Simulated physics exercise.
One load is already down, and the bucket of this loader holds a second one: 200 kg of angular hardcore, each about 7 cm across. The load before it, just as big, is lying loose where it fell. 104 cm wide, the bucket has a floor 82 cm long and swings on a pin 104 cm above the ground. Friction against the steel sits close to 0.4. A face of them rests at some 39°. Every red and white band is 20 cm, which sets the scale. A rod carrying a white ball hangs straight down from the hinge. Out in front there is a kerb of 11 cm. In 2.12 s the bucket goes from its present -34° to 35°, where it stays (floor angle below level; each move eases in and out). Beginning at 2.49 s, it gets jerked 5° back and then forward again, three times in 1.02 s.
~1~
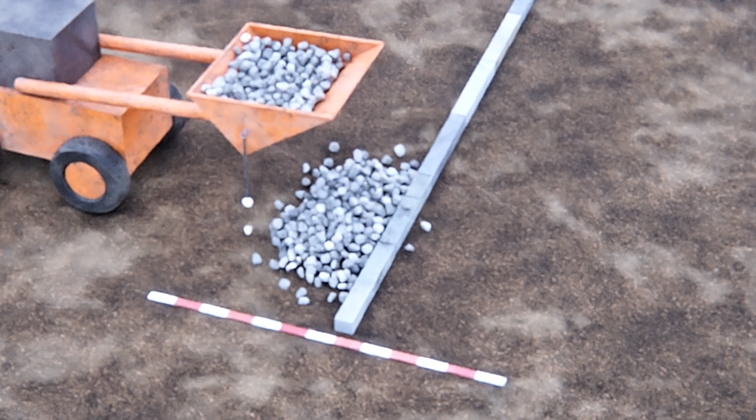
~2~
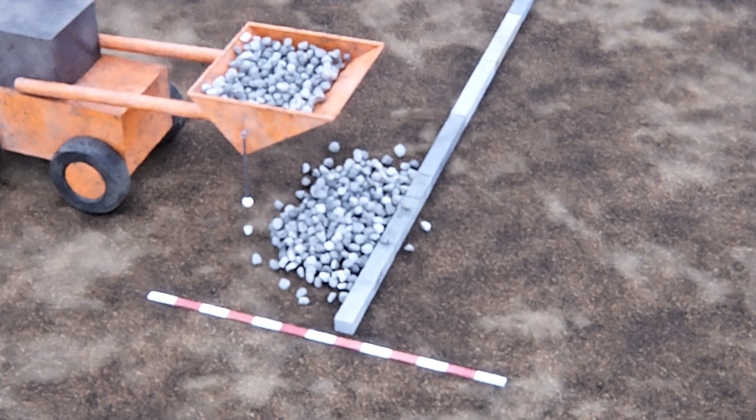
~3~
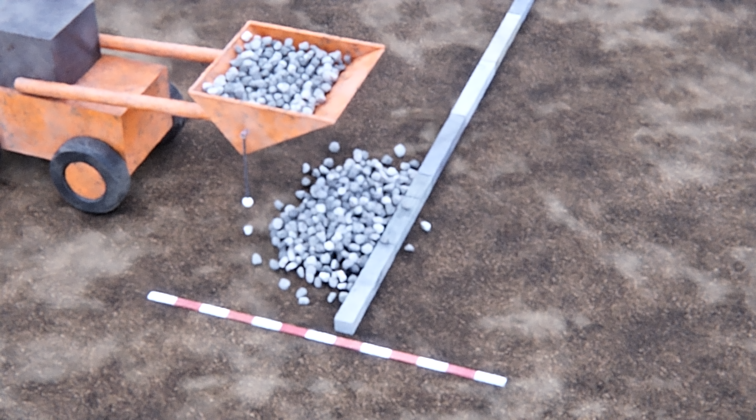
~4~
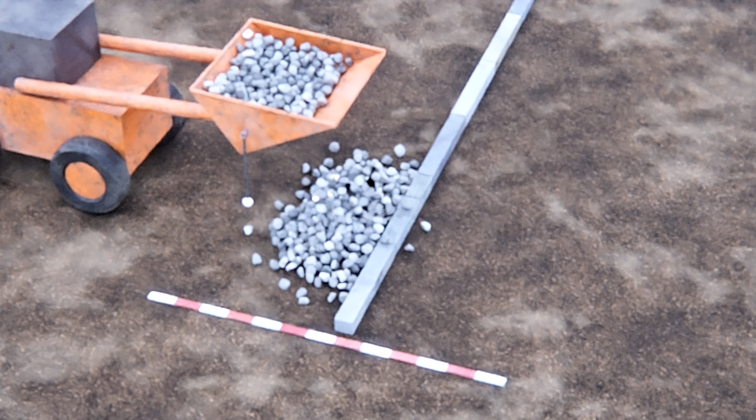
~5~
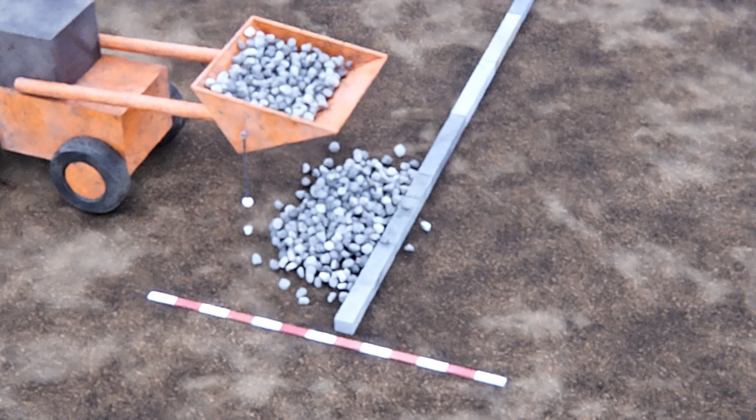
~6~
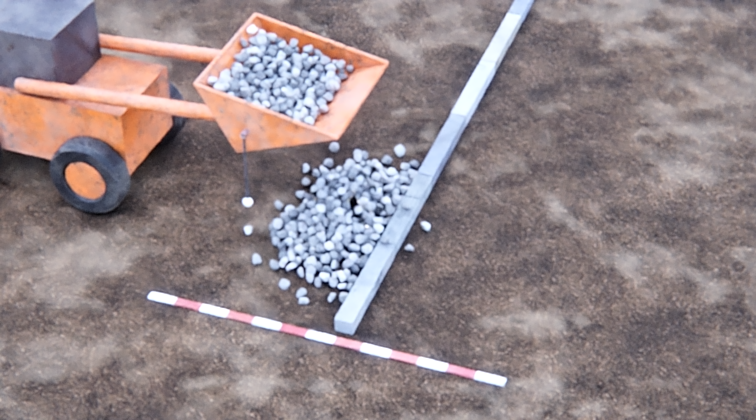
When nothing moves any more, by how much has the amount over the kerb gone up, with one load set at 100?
It has gone up by about 27 per cent of a load.
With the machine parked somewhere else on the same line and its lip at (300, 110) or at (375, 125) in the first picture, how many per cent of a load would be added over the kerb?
I'd say close to 5 per cent for one and close to 90 per cent for the other, in that order.
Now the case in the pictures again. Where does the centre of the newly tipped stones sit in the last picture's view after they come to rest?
Their middle rests near (385, 213).
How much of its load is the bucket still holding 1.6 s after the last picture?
Close to 55 in a hundred is still held.
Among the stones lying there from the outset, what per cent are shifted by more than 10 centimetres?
0 %.
Then, 1.0 s after the last picture the floor is at 24°; in per cent of one load, 100 in the bucket, 100 on this side of the kerb; the foremost stones are at (399, 223).
Then, 1.6 s after the last picture the floor is at 35°; in per cent of one load, 54 in the bucket, 146 on this side of the kerb, 1 over the kerb; the foremost stones are at (406, 223).
Then, 3.4 s after the last picture the floor is at 35°; in per cent of one load, 0 in the bucket, 173 on this side of the kerb, 27 over the kerb; the foremost stones are at (476, 269).
Then, 5.9 s after the last picture the floor is at 35°; in per cent of one load, 0 in the bucket, 173 on this side of the kerb, 27 over the kerb; the foremost stones are at (476, 269). Net gain over the kerb, 27.
